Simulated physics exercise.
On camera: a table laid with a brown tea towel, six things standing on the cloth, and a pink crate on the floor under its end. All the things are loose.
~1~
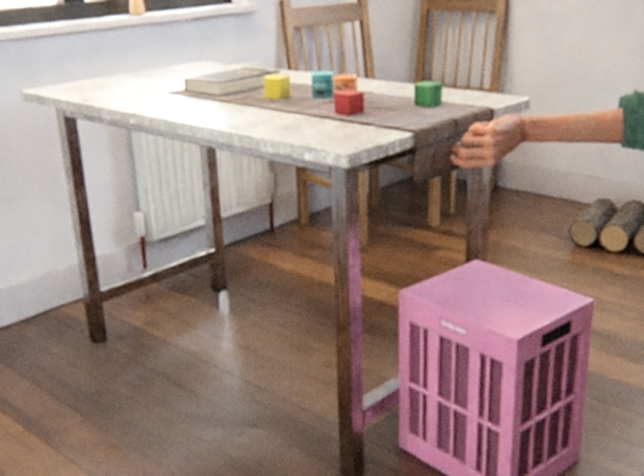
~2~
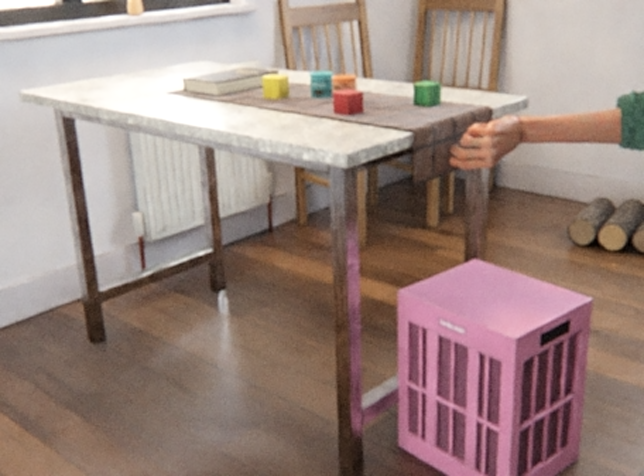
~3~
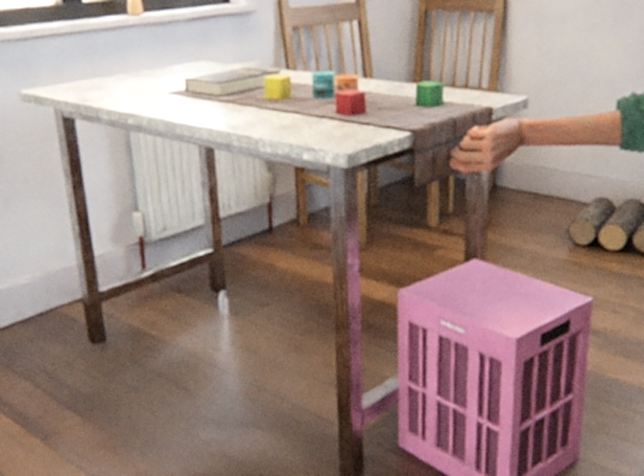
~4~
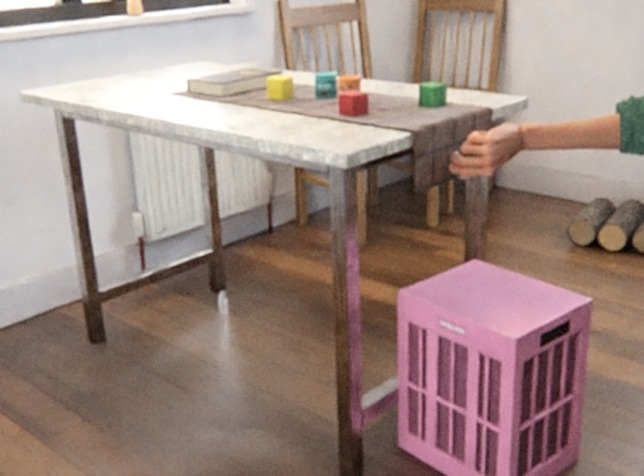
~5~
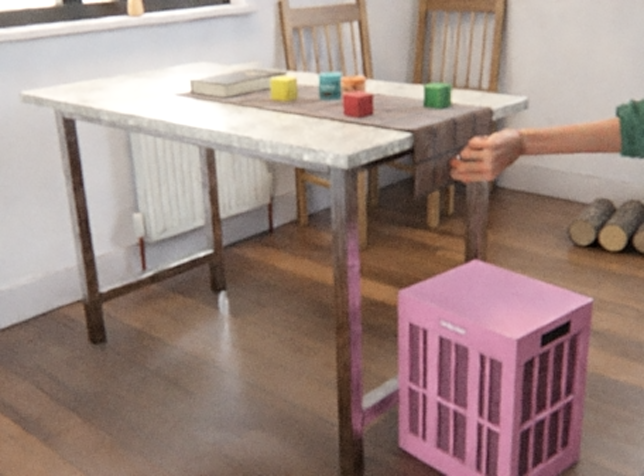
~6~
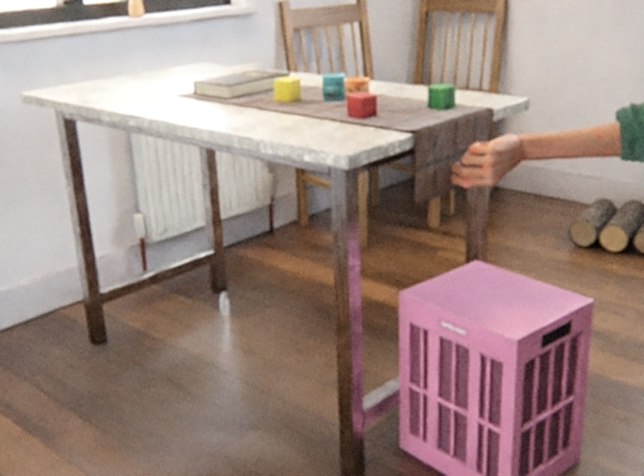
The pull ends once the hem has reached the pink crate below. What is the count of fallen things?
The answer is two.
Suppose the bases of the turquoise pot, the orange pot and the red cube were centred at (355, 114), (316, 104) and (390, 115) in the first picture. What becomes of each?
The turquoise pot drops off, the orange pot holds on, the red cube is carried off.
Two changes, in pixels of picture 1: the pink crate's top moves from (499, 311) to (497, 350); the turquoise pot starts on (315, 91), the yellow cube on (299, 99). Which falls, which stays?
The turquoise pot does not fall; the yellow cube does not fall.
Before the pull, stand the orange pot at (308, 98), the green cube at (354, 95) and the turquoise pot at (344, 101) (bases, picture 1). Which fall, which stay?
The orange pot holds on; the green cube keeps its place on top; the turquoise pot survives.
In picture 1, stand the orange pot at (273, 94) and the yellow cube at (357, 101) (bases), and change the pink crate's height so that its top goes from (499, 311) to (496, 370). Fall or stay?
The orange pot stays on, the yellow cube goes over.
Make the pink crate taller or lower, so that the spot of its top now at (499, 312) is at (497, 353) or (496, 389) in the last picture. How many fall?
Then 3 and 4.
Soon after, hem near (456, 225); all still up.
After that, hem near (457, 264); green cube gone.
And then, hem on the crate; green cube and red cube gone.
In the end, hem on the crate; green cube and red cube gone. Over the edge go two.
